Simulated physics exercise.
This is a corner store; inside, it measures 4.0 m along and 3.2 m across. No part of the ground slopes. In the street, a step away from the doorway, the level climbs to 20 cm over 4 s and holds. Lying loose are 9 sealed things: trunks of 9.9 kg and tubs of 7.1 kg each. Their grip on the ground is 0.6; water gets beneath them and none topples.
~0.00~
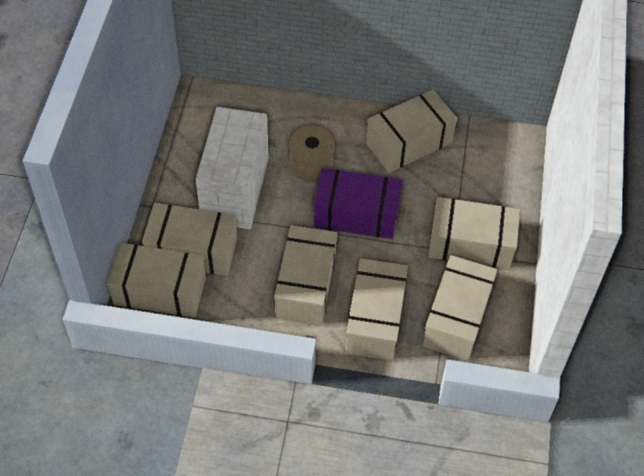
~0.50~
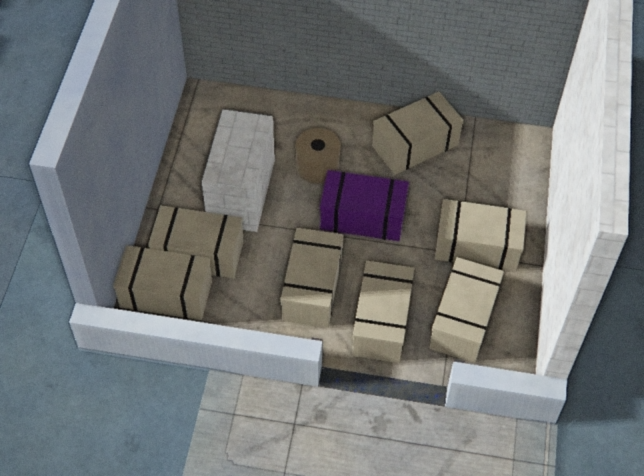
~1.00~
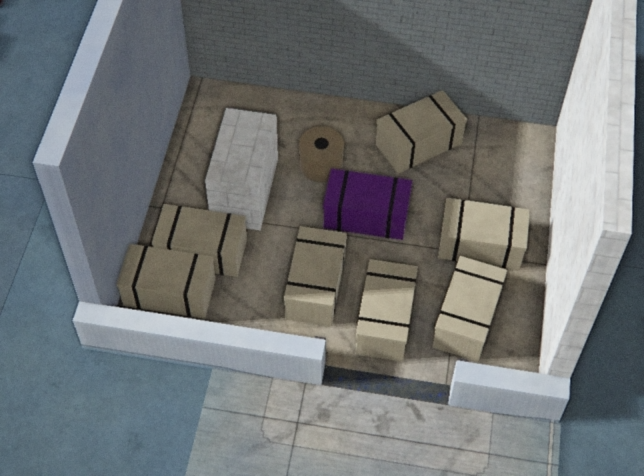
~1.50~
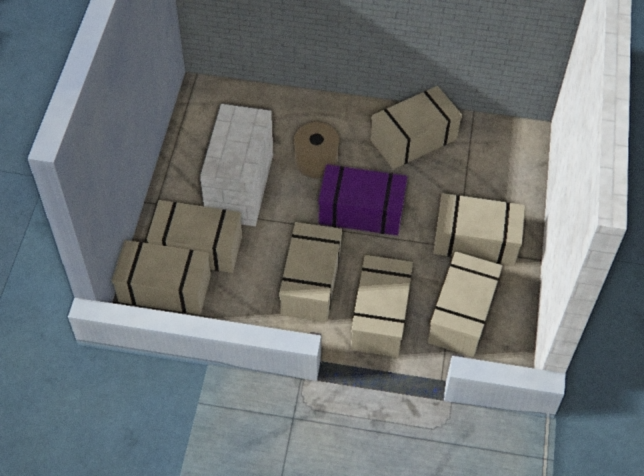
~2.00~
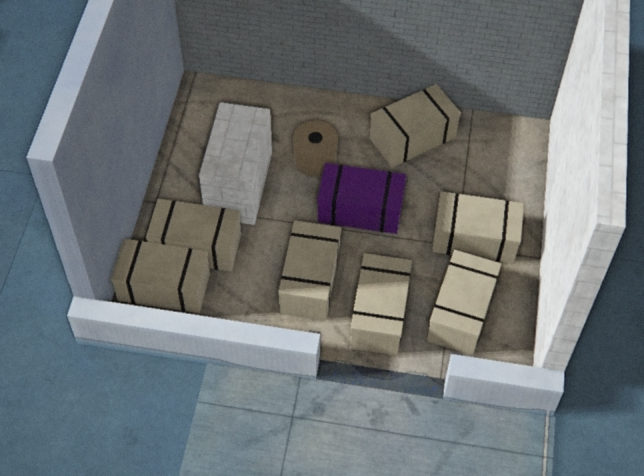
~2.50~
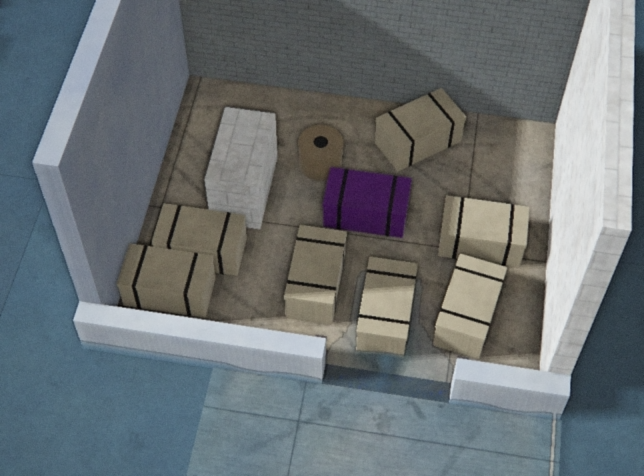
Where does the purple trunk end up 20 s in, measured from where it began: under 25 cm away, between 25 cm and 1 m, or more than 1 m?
It ends up well off.
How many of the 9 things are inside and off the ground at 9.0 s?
Of them, 7.
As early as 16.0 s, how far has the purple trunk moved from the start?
It has shifted about 200 cm.
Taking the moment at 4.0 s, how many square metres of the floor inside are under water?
Roughly 4.0 m2.
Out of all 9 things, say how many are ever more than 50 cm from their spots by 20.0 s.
My count gives 9.
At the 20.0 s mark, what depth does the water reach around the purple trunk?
Close to 19 centimetres.
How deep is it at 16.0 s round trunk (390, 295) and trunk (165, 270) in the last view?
Depths: Near 13 cm, then near 13 cm.
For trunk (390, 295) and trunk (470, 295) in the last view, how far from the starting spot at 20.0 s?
One is off by 100 cm, the other by 50 cm, in the order asked.
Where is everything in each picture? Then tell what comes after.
In the first picture, the purple trunk at (359, 192) rests on the ground; water covers 0.0 m2; 0 of 9 have shifted.
In the second picture, the purple trunk at (365, 194), on the bottom; 0.0 m2 under water; 0 of 9 have shifted.
In the third picture, the purple trunk at (368, 193) rests on the ground; water covers 0.0 m2; 0 of 9 have shifted.
In the fourth picture, the purple trunk at (363, 188), on the bottom; 0.0 m2 under water; 0 of 9 have shifted.
In the fifth picture, the purple trunk at (362, 187), on the bottom; 0.0 m2 under water; 0 of 9 have shifted.
In the sixth picture, the purple trunk at (368, 191), on the bottom; water covers 0.3 m2; 0 of 9 have shifted.
After 4.0 s the purple trunk is near (368, 190), 0.0 m from its start, aground; 1 afloat.
After 9.0 s the purple trunk is near (209, 105), 1.9 m from its start, afloat; 7 afloat.
After 16.0 s the purple trunk is near (204, 113), 1.8 m from its start, afloat; 9 afloat.
After 20.0 s the purple trunk is near (203, 109), 1.8 m from its start, afloat; 9 afloat.
